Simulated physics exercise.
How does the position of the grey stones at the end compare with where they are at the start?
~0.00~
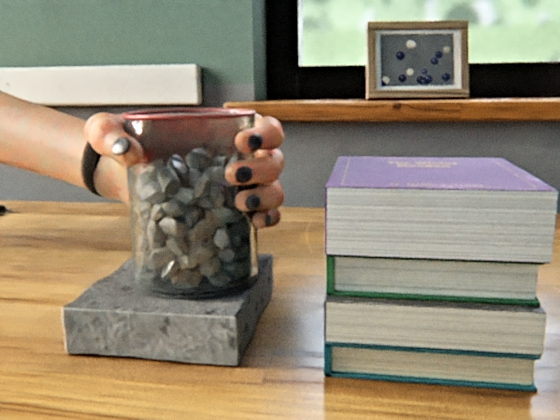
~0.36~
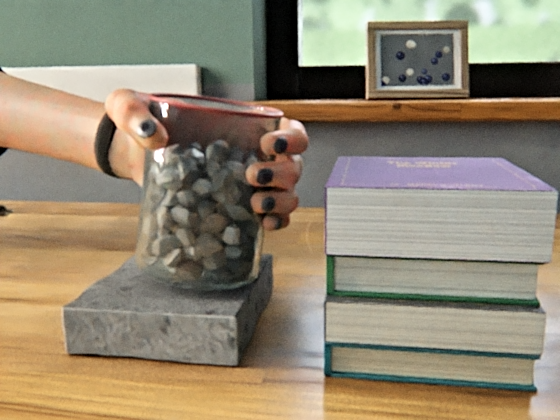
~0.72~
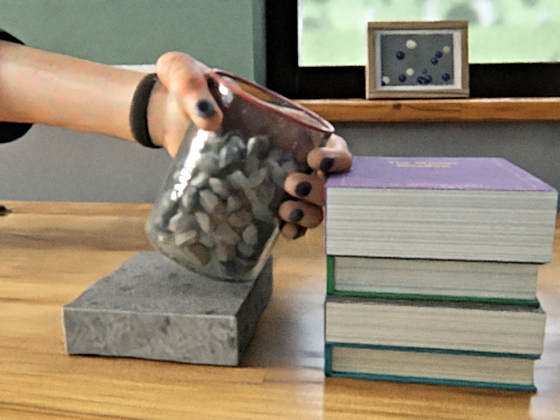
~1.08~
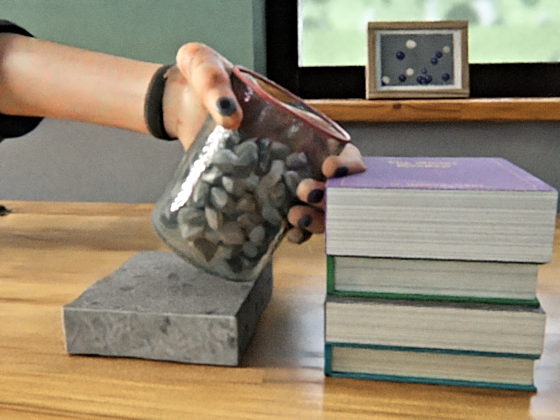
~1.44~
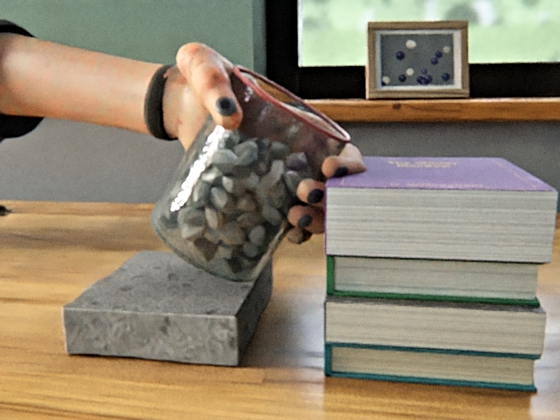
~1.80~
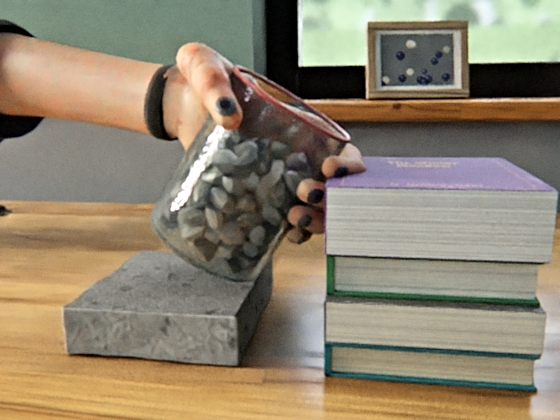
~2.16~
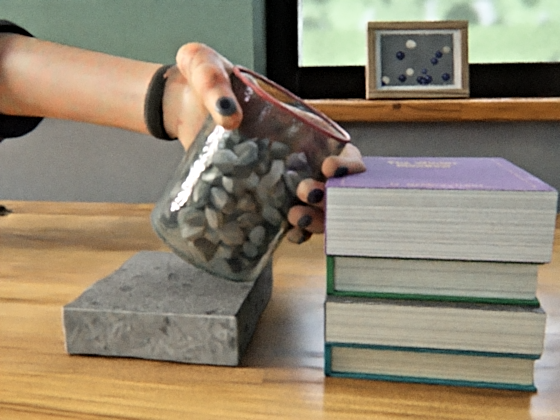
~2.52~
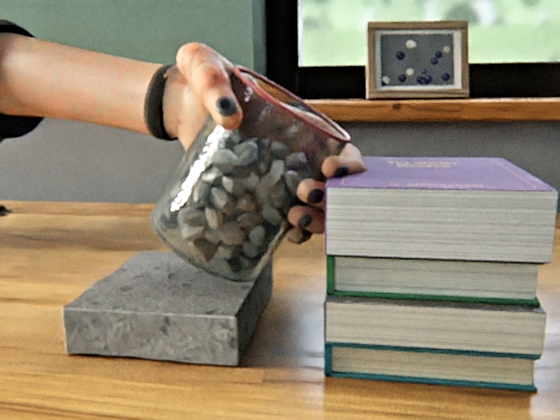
At the end the stones are further to the right and slightly higher, nearer the pile of books than they are at the start.
